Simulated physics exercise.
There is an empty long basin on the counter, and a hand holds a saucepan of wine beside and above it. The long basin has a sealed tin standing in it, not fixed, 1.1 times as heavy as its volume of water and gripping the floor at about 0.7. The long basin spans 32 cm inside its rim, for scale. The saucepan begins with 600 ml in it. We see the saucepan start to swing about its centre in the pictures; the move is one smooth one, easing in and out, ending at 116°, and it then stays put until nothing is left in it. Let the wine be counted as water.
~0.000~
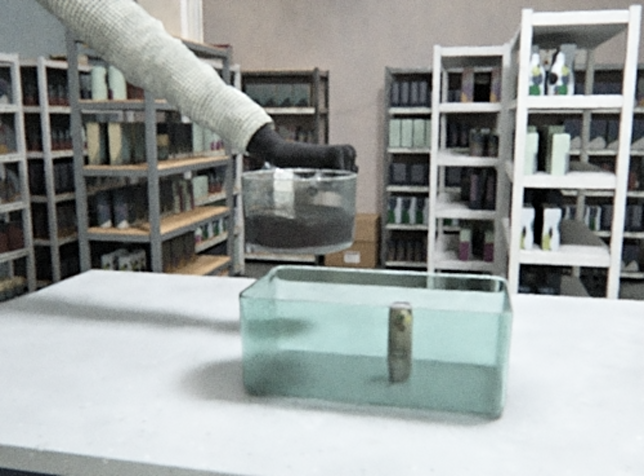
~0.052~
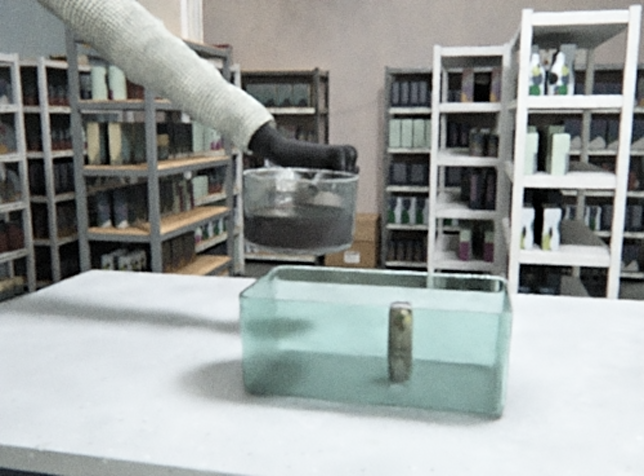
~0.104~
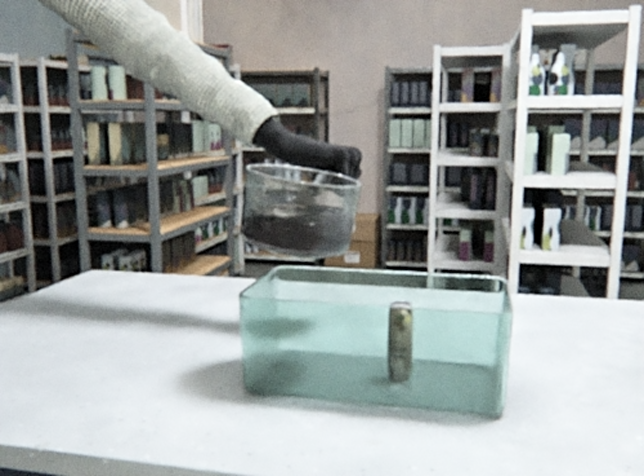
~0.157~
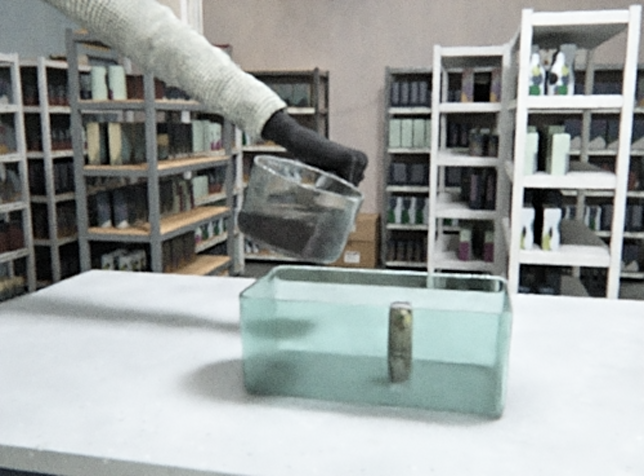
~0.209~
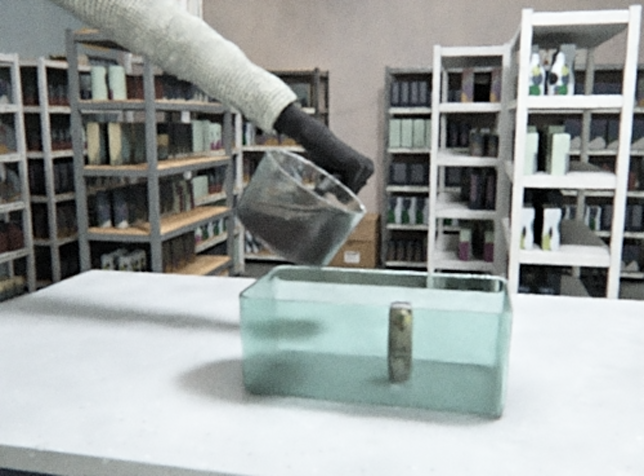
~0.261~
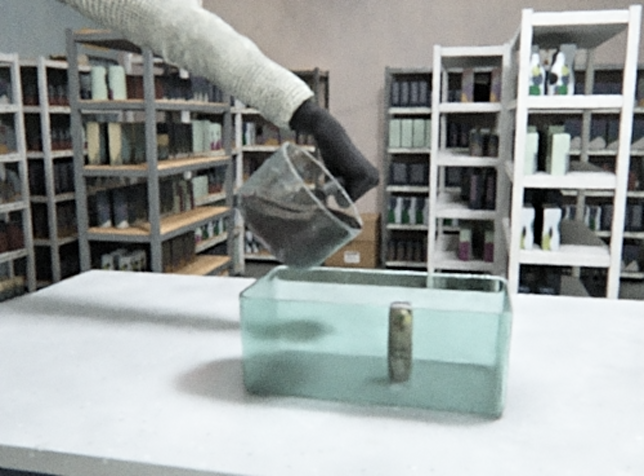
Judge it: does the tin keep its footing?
No, it tips over.
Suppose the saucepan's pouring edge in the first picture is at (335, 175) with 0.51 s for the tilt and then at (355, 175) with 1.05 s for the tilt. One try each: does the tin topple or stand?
In the first try it remains standing; in the second it remains standing.
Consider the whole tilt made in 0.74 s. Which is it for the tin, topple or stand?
Then it falls.
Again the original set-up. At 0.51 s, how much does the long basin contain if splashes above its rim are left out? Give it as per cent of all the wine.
About 58 per cent.
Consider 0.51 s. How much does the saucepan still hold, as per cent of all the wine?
Fraction remaining: Approx. 24 per cent.
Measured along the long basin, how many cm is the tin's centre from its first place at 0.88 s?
Around 5 centimetres.
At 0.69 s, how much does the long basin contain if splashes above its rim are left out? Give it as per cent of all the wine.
The share is close to 92 percent.
By 0.51 s the tilt is 112° and 24 per cent is still to pour; the tin stands where it began.
By 0.69 s the tilt is 116° and 4 per cent is still to pour; the tin leans 17°.
By 0.88 s the tilt is 116° and 0 per cent is still to pour; the tin leans 46°.
By 1.08 s the tilt is 116° and 0 per cent is still to pour; the tin lies on its side.
At rest the tin lies on its side.
